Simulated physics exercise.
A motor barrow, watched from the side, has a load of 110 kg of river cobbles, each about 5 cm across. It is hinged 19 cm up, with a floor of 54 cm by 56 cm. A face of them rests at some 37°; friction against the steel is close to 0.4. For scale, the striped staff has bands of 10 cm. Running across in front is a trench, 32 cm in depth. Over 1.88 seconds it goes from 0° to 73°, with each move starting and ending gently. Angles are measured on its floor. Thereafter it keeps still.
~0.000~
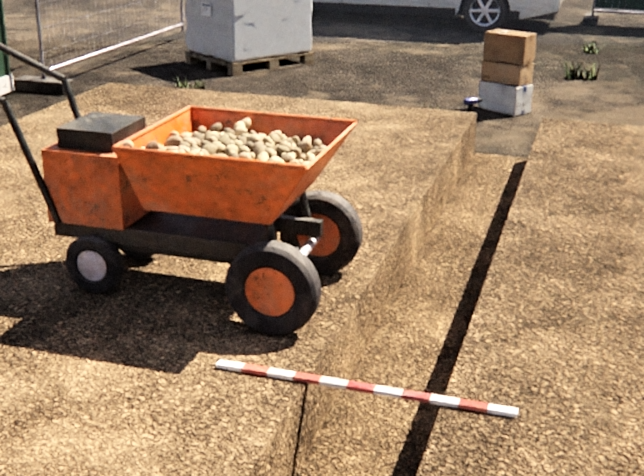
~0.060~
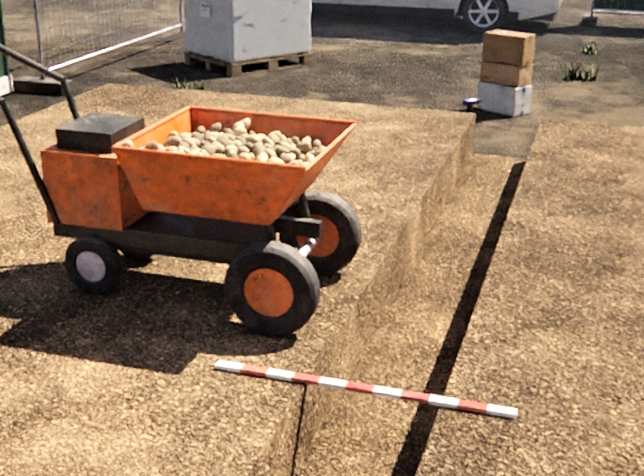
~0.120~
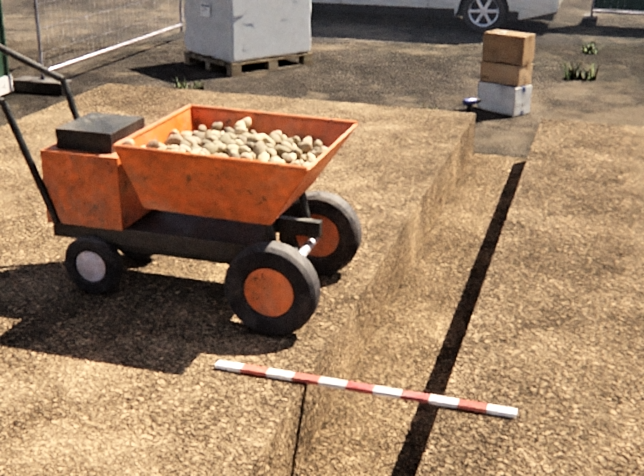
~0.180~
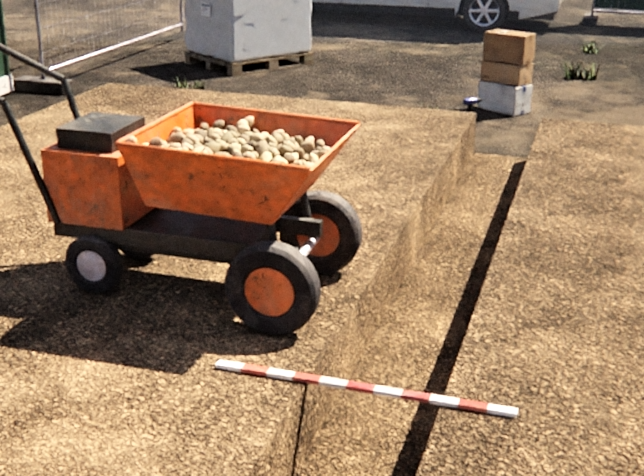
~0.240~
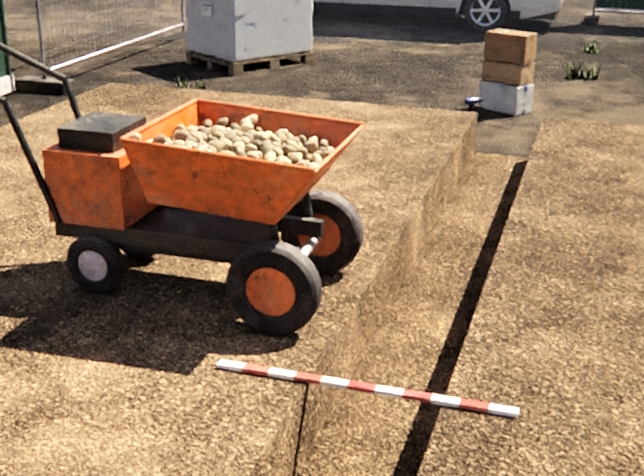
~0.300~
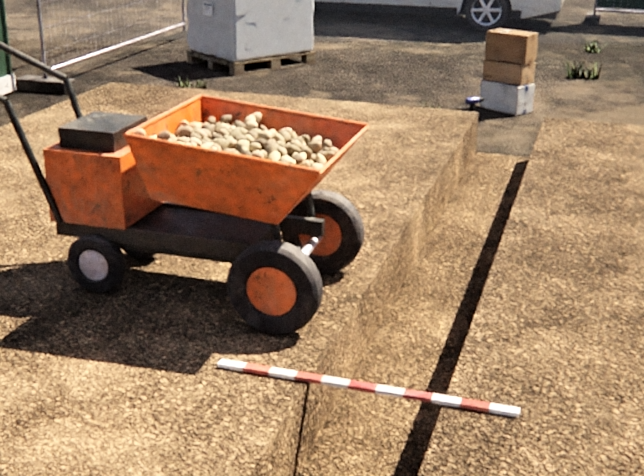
On a sunlit building site, an orange motor barrow full of rounded stones stood beside a narrow trench, and its skip slowly tilted slightly toward the right while its wheels stayed still.
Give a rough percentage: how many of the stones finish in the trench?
69 %.
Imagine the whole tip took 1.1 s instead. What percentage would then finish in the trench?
Estimate: About 55 %.
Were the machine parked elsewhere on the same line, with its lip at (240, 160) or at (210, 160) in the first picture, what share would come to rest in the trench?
From the first place around 100 per cent, from the other around 100.
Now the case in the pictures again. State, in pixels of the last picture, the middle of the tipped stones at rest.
(450, 368).
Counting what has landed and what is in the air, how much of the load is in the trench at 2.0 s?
Around 30 per cent of it, at that instant.
After 1.4 s the floor is at 62°; 99 % in the skip, 1 % in the trench; the foremost stones are at (432, 240).
After 2.0 s the floor is at 73°; 42 % in the skip, 32 % in the trench, 26 % past the trench; the foremost stones are at (587, 335).
After 2.3 s the floor is at 73°; 19 % in the skip, 48 % in the trench, 32 % past the trench; the foremost stones are past the picture's edge.
After 4.3 s the floor is at 73°; 0 % in the skip, 69 % in the trench, 31 % past the trench; the foremost stones are past the picture's edge.
